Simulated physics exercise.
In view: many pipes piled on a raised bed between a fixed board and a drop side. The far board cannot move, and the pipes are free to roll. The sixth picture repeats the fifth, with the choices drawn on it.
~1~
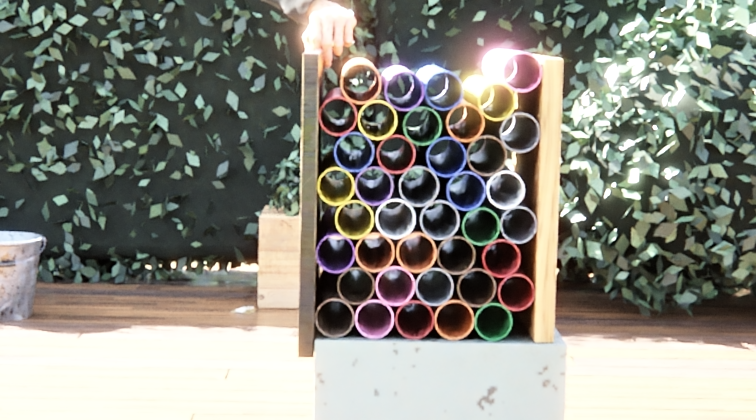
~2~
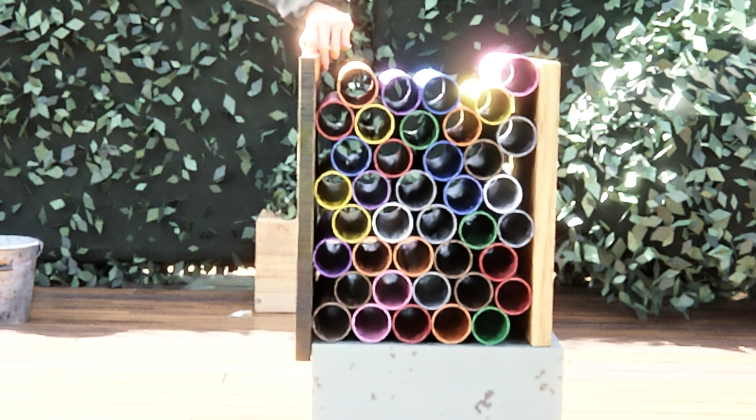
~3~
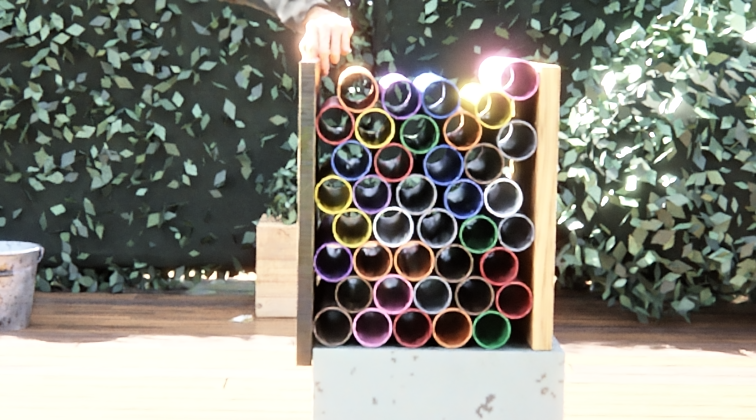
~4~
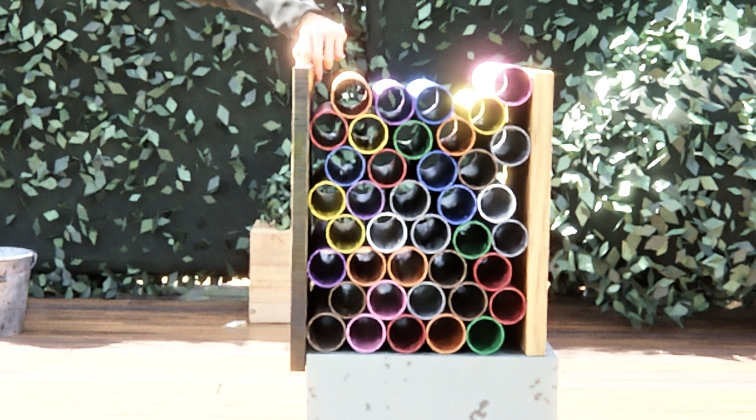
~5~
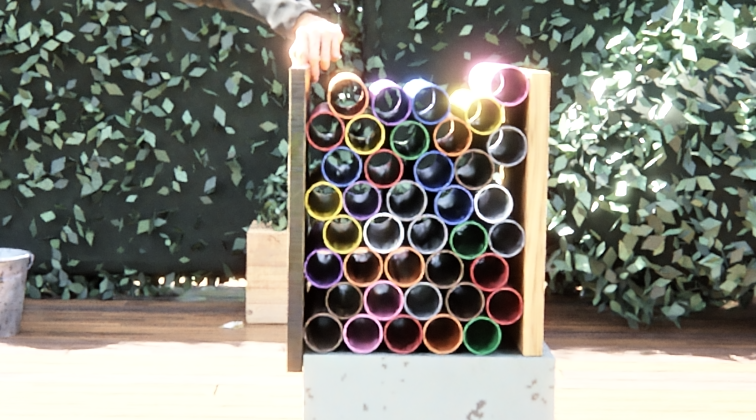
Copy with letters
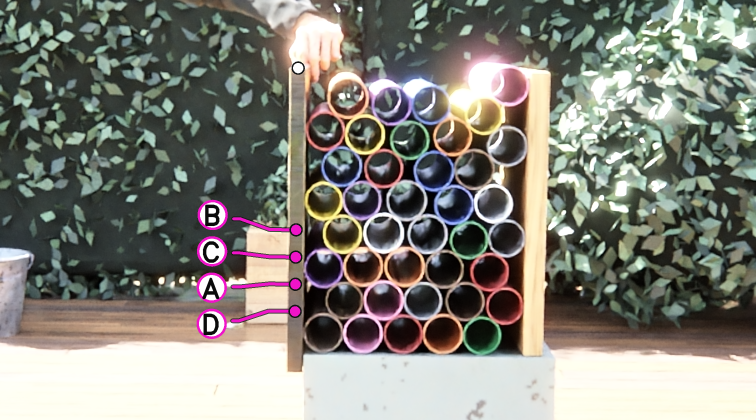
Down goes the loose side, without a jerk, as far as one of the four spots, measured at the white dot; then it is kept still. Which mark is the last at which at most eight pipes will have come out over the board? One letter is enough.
At most to A.
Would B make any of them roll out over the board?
Yes.
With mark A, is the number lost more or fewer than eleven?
At A, fewer than eleven.
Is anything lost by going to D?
Yes, at D.
On the marked copy, A at (295, 284); B at (296, 230); C at (296, 257); D at (295, 311); the white dot at (298, 68).
With A. Early on, top of the board (306, 157).
Further on, top of the board (304, 254).
At the end, top of the board (304, 283), six out over the board.
As for the rest, B two out over the board; C six out over the board; D more than eight out over the board.
